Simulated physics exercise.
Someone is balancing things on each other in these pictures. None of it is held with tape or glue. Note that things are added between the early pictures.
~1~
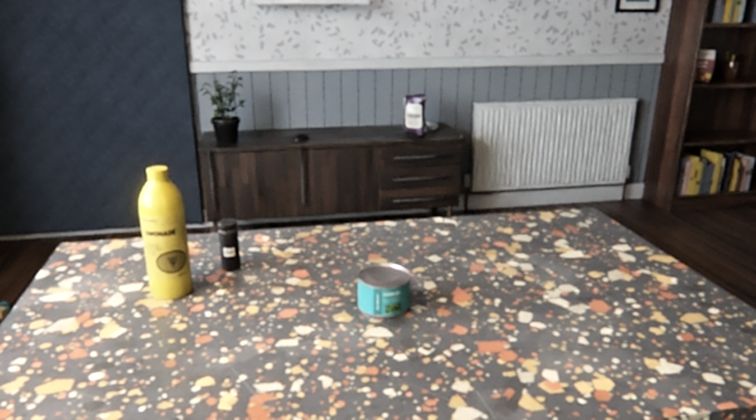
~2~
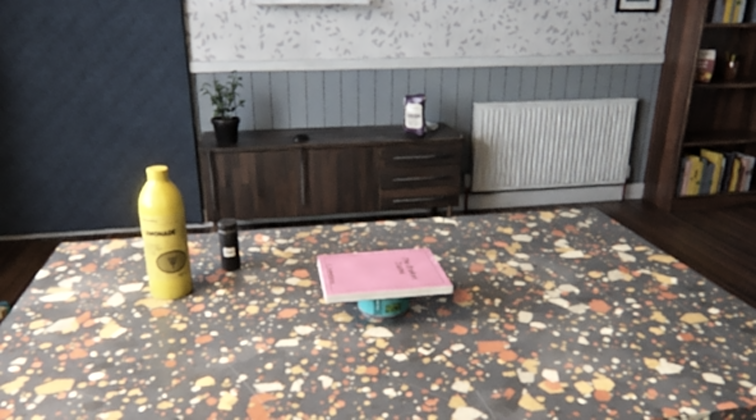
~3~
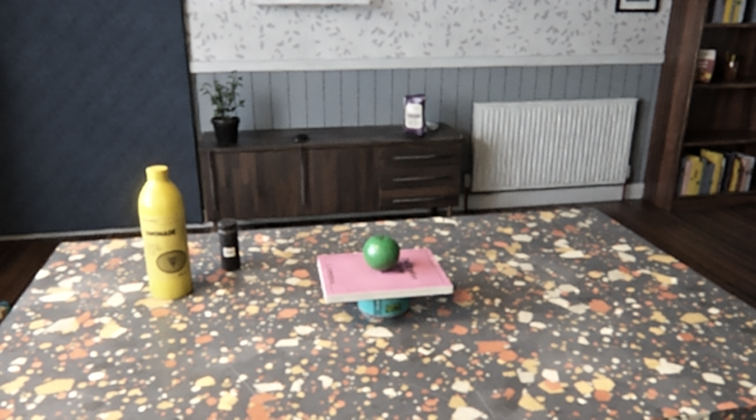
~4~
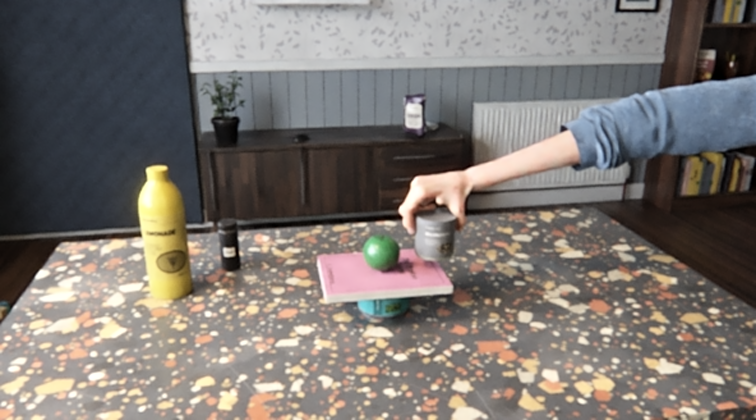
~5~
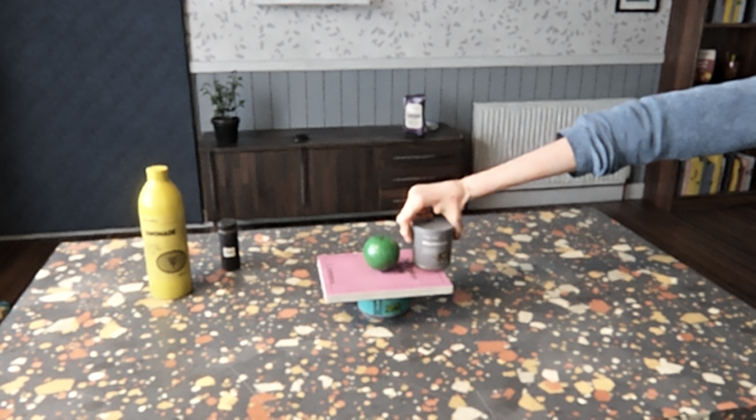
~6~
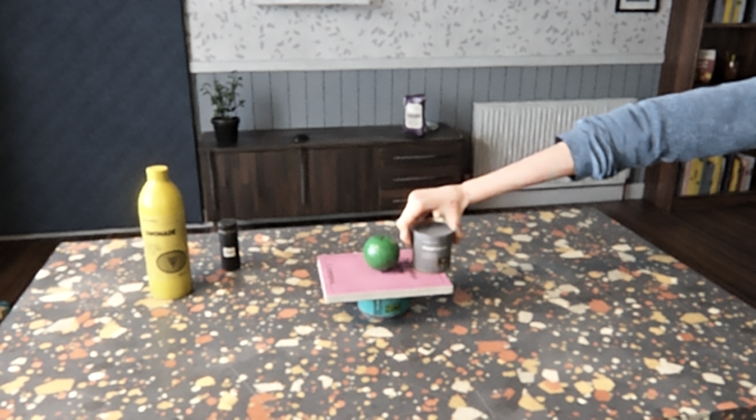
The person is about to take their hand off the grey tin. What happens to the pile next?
The pile stays balanced.
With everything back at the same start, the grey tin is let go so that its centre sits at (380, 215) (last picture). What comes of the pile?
Observed: Pile falls.
Then, 0.30 s later than the last frame, all is still.
Then, 0.70 s later than the last frame, grey tin resting near (432, 248).
When it is over, all 6 as before. End places, in pixels of the last picture, grey tin near (432, 248). The pile stays up.
